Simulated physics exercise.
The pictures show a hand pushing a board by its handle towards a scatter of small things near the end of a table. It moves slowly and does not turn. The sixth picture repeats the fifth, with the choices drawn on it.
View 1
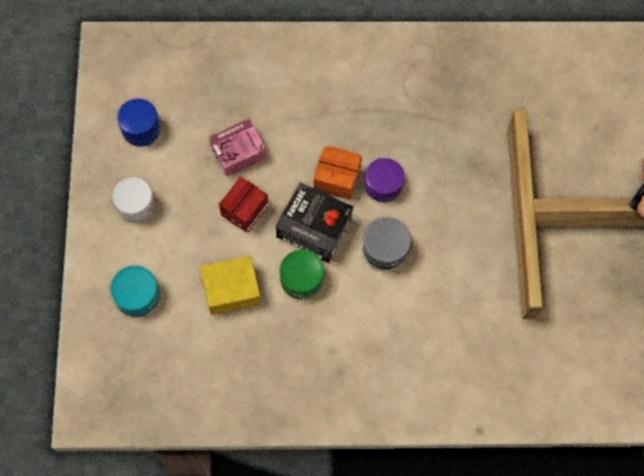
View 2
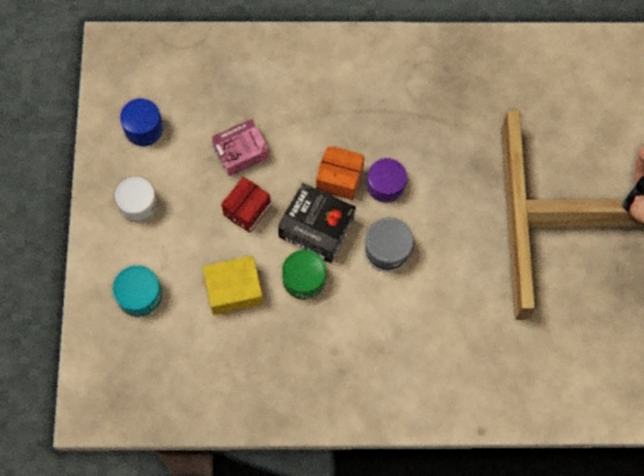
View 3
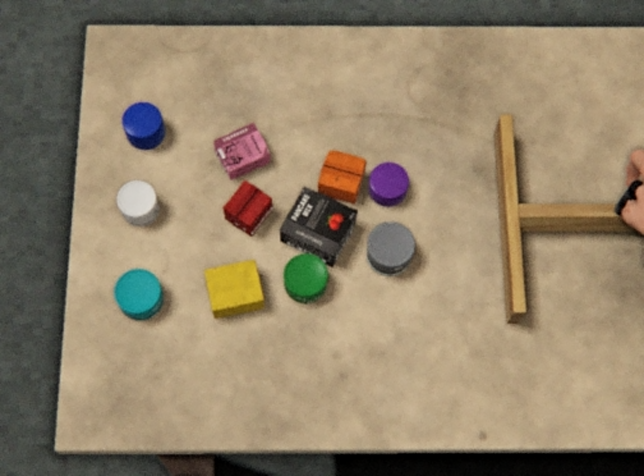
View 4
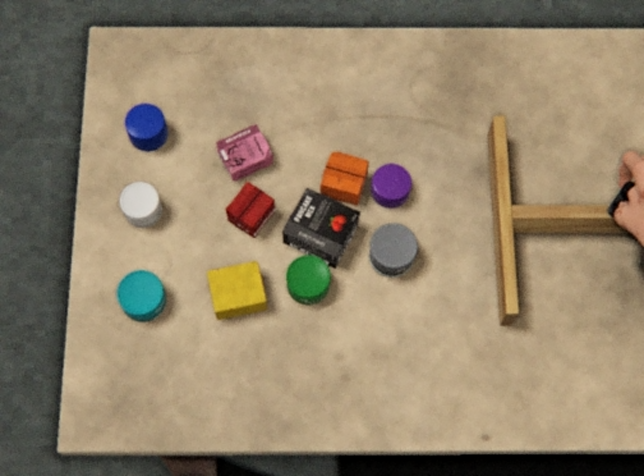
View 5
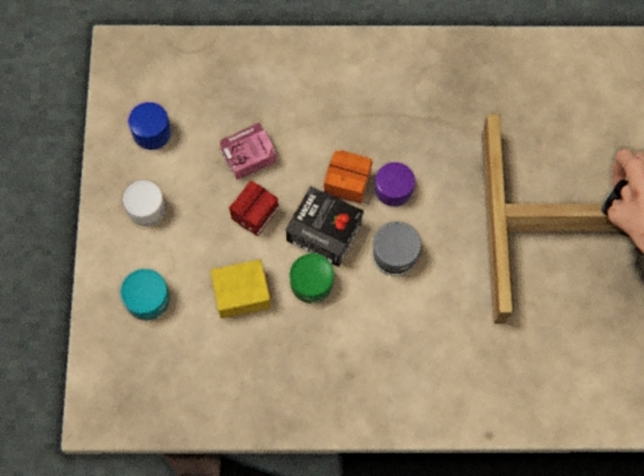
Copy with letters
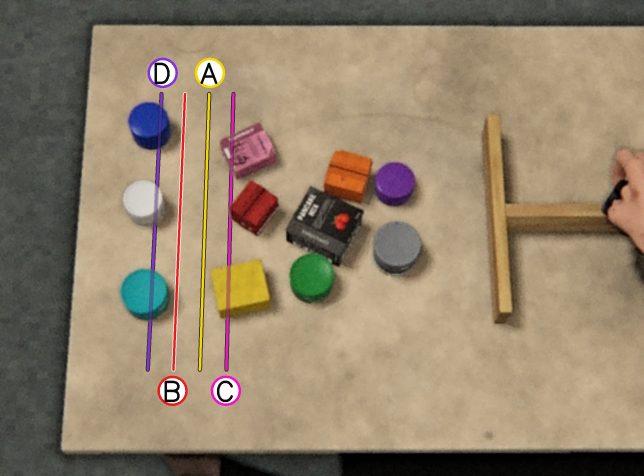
On a tabletop, a hand slowly pushing a wooden board by its handle leftwards towards scattered coloured tubs, blocks and boxes.
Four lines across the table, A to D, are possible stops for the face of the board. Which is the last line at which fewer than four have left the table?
D is the last line within the limit.
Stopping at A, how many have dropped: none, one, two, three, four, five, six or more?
By then, none.
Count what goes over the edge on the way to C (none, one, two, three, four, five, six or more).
In all, none.
On the marked copy, A at (205, 226); B at (179, 226); C at (230, 226); D at (155, 226).
Following D. Soon after the start, board (375, 210); green tub (307, 281); orange box (309, 170).
Later, board (252, 210); turquoise jar (127, 293); white tub (135, 203).
In the end, board (155, 210); white tub over the edge; turquoise jar over the edge; two fallen.
As for the rest, A is within the limit but short; B is within the limit but short; C is within the limit but short.
